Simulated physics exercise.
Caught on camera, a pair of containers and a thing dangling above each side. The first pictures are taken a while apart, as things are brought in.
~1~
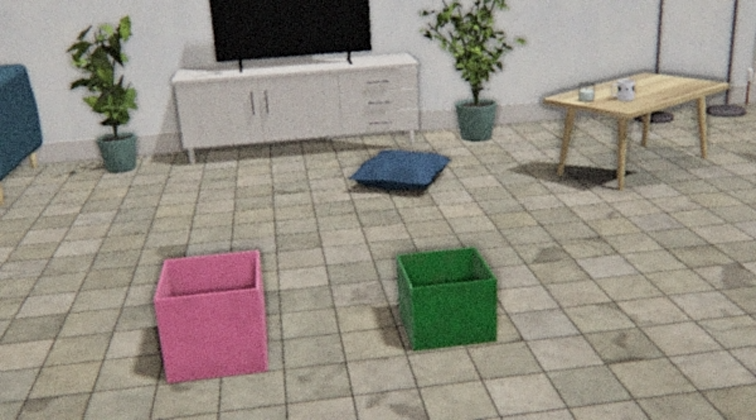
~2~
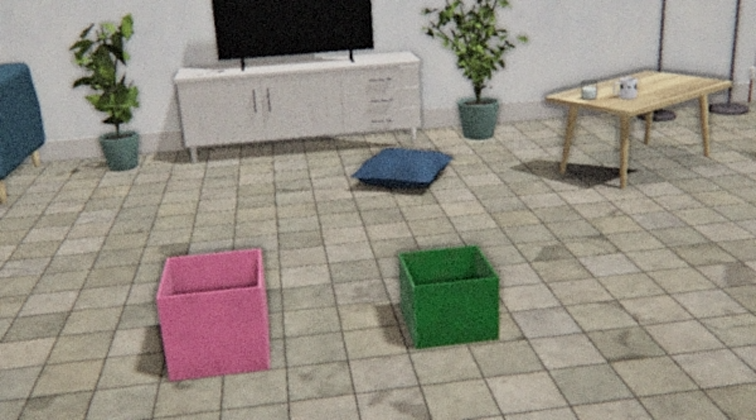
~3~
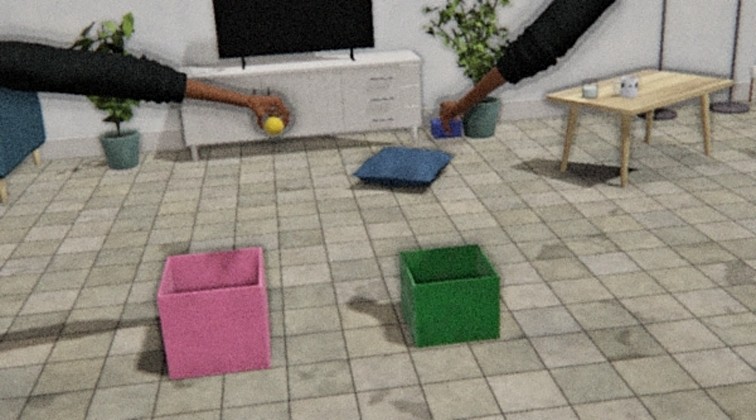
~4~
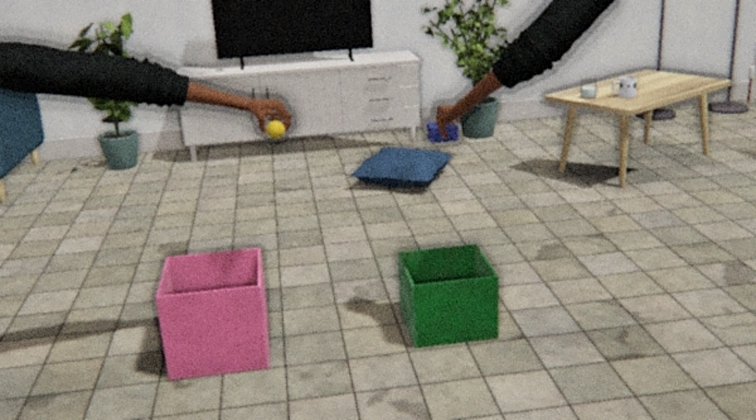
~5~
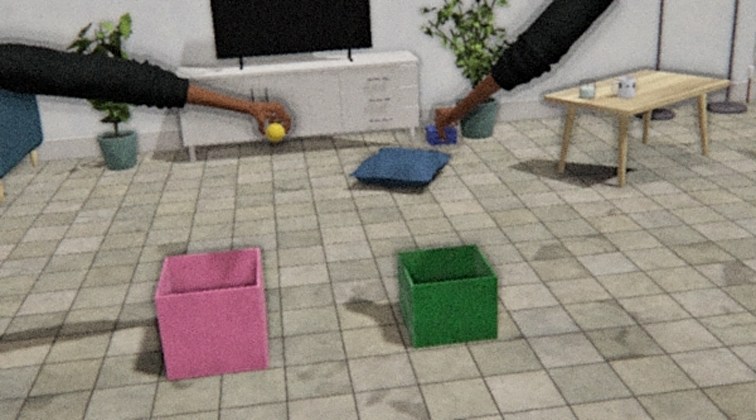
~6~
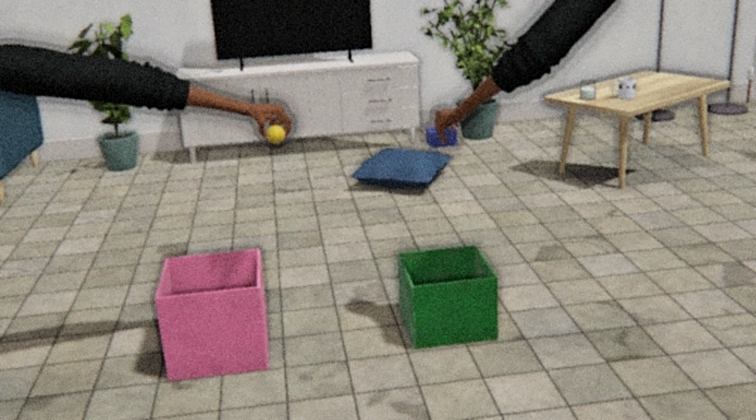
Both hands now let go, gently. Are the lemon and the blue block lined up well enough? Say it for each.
As it turns out, the lemon ends up outside, the blue block drops into the container.
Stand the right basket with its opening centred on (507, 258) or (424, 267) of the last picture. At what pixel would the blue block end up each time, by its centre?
About (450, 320) and (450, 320).
Then, 0.20 s past the last view, lemon in the air near (280, 173); blue block in the air near (443, 174).
Then, 0.36 s past the last view, lemon in the air near (290, 282); blue block in the air near (445, 280).
Then, 0.48 s past the last view, lemon come down near (294, 322); blue block come down near (446, 304).
Finally, the lemon misses, near (295, 335); the blue block lands inside, near (446, 316).
